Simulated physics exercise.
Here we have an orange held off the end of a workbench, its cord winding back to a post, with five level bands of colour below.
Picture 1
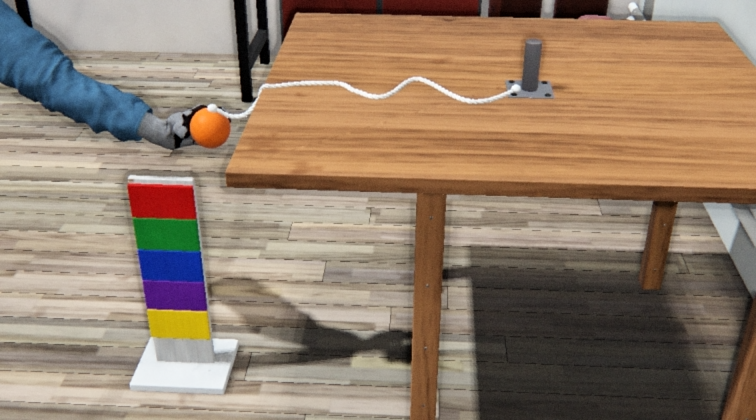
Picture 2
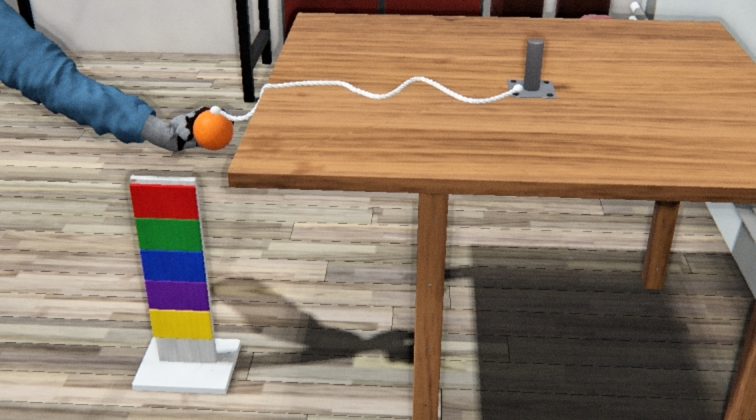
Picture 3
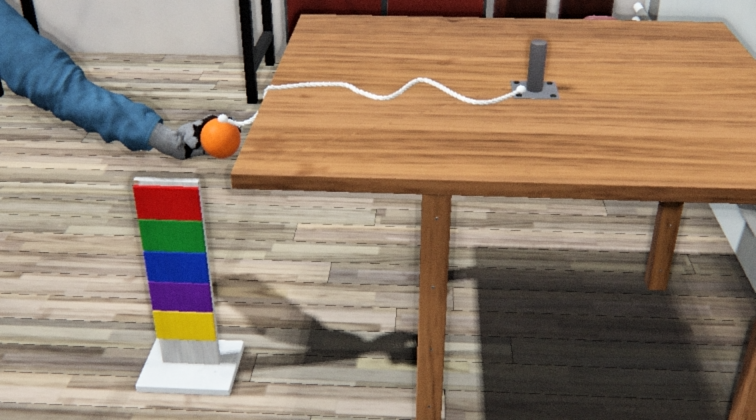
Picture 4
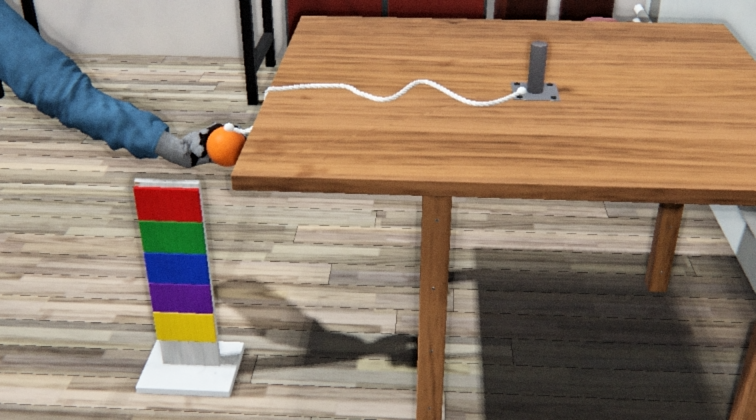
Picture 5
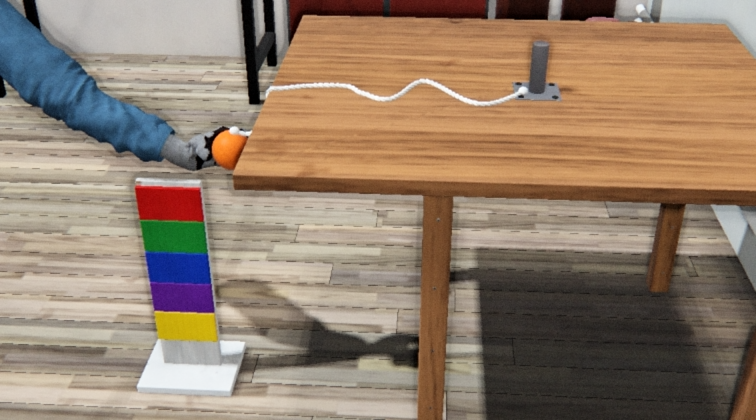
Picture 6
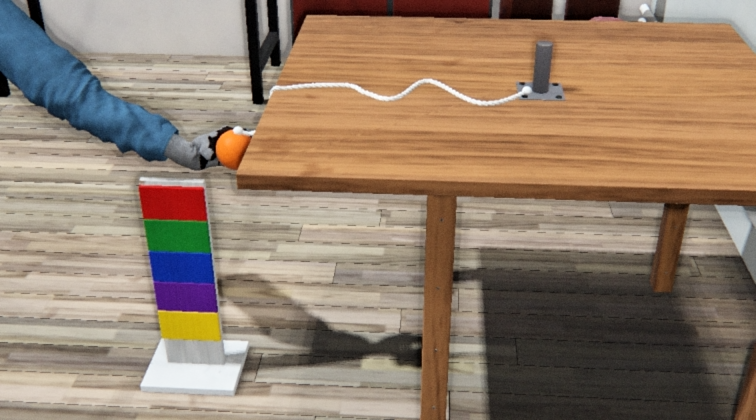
Beside a wooden workbench, a gloved hand held an orange tied to a white cord and moved it slightly right and down, close to the table's edge, above a stand of coloured bands.
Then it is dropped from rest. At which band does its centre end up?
The cord holds its middle at green.
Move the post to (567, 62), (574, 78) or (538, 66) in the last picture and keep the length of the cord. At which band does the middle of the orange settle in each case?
Taking them in turn: Red; red; green.
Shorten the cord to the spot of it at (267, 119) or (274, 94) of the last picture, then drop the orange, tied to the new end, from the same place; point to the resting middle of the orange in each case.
The places are (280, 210) and (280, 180).
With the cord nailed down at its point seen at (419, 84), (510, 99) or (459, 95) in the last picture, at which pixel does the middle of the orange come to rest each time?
The places are (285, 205), (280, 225) and (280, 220).
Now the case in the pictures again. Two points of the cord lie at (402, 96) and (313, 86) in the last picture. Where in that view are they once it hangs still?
About (340, 90), and the other about (272, 129).
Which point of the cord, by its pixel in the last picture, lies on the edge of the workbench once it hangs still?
At (351, 86), roughly.
Soon after, orange near (310, 232); level with green.
Then, orange near (266, 239); level with green.
At rest, orange near (274, 241); level with green. At green.
